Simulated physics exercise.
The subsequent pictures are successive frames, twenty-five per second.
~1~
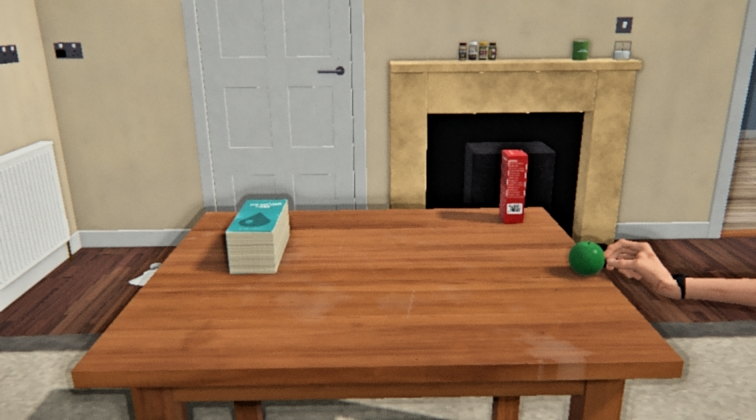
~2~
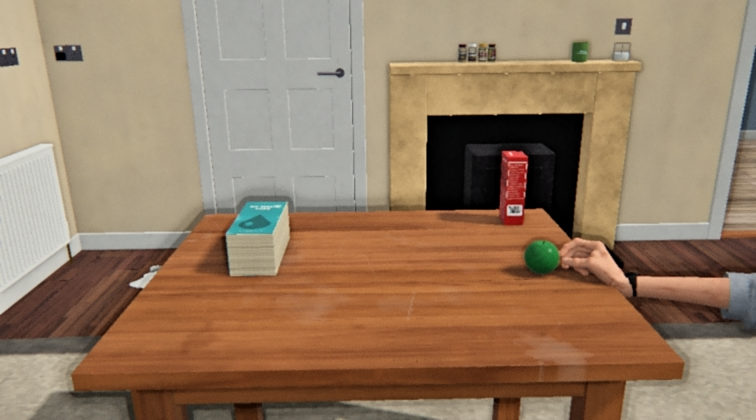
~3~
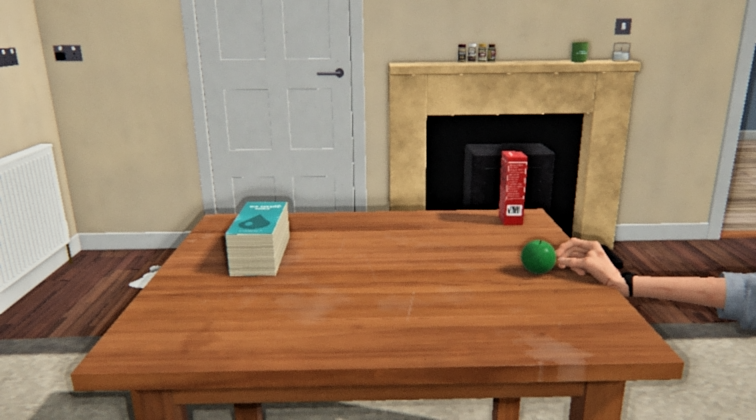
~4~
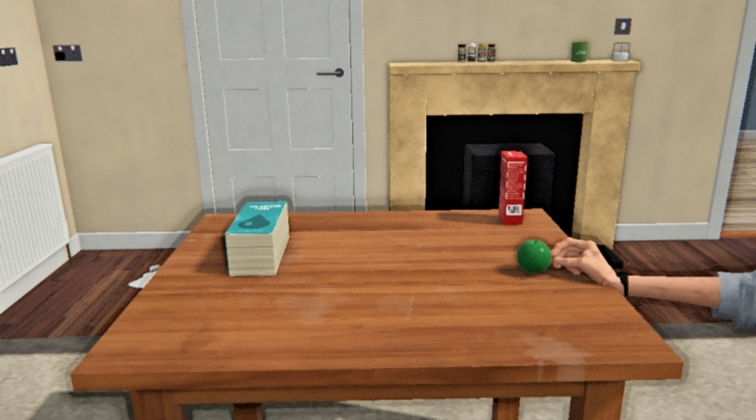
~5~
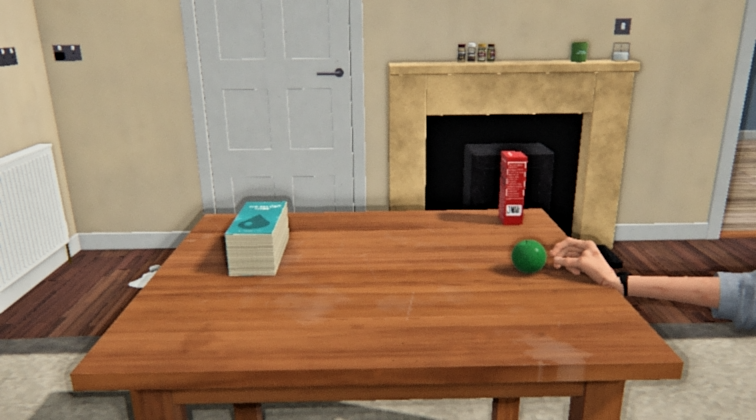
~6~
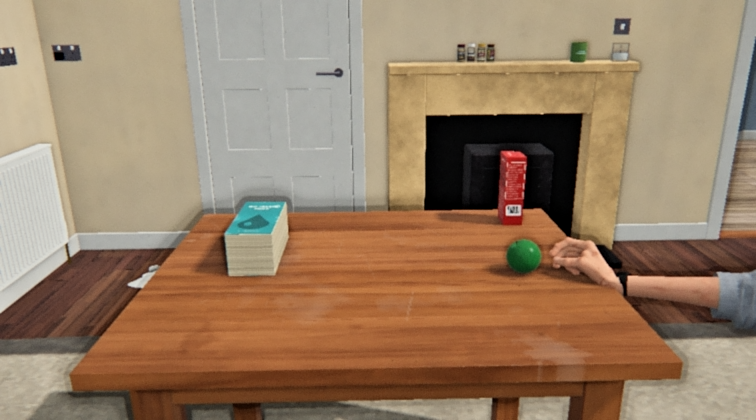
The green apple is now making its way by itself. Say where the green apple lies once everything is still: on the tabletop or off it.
On the tabletop.
Then, 0.50 s past the last view, green apple displaced well along near (472, 253).
Then, 1.20 s past the last view, green apple displaced well along near (419, 250).
Finally, moved from the start, green apple. Final places as the last picture's camera would see them, green apple near (380, 248).
